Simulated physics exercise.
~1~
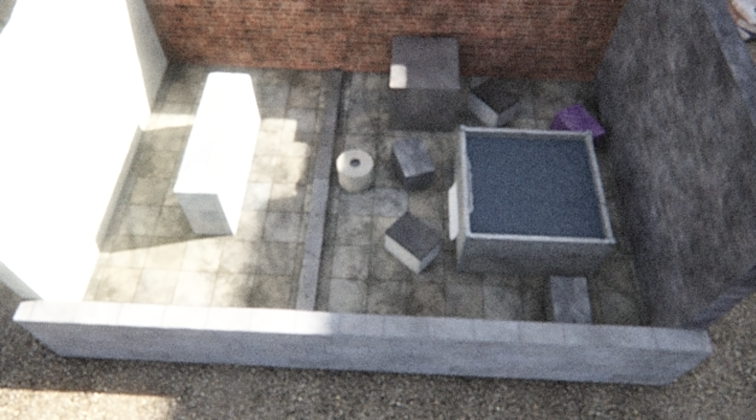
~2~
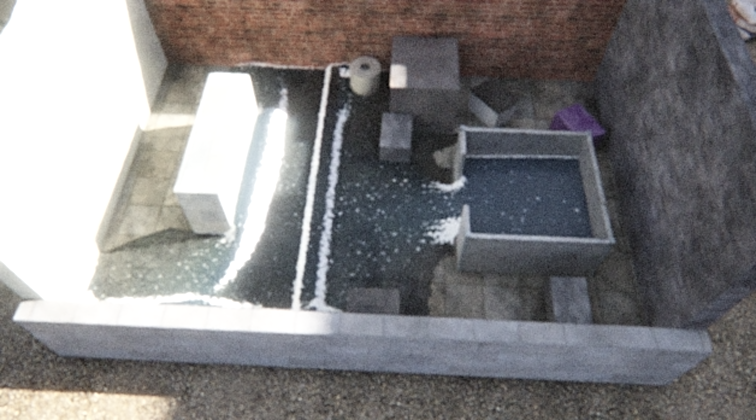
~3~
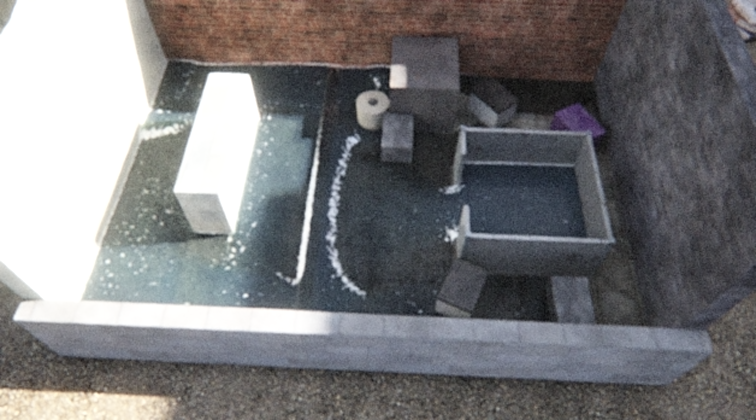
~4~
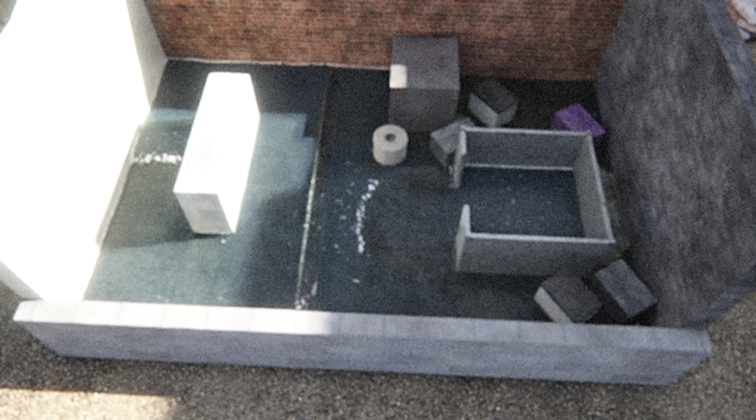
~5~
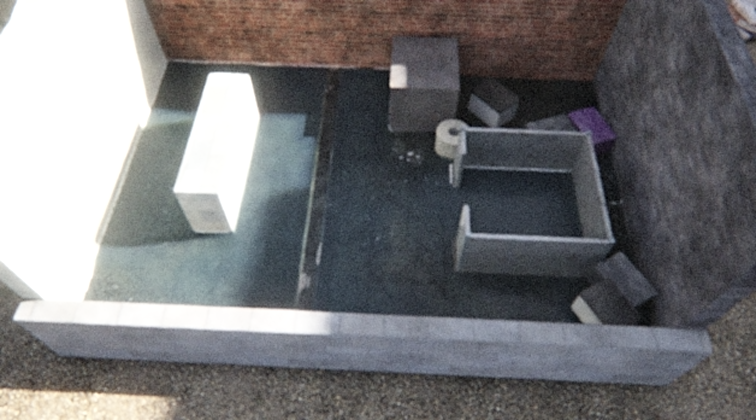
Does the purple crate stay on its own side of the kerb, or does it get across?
It stays on its own side, falling well short of the kerb and ending up still near the right wall.
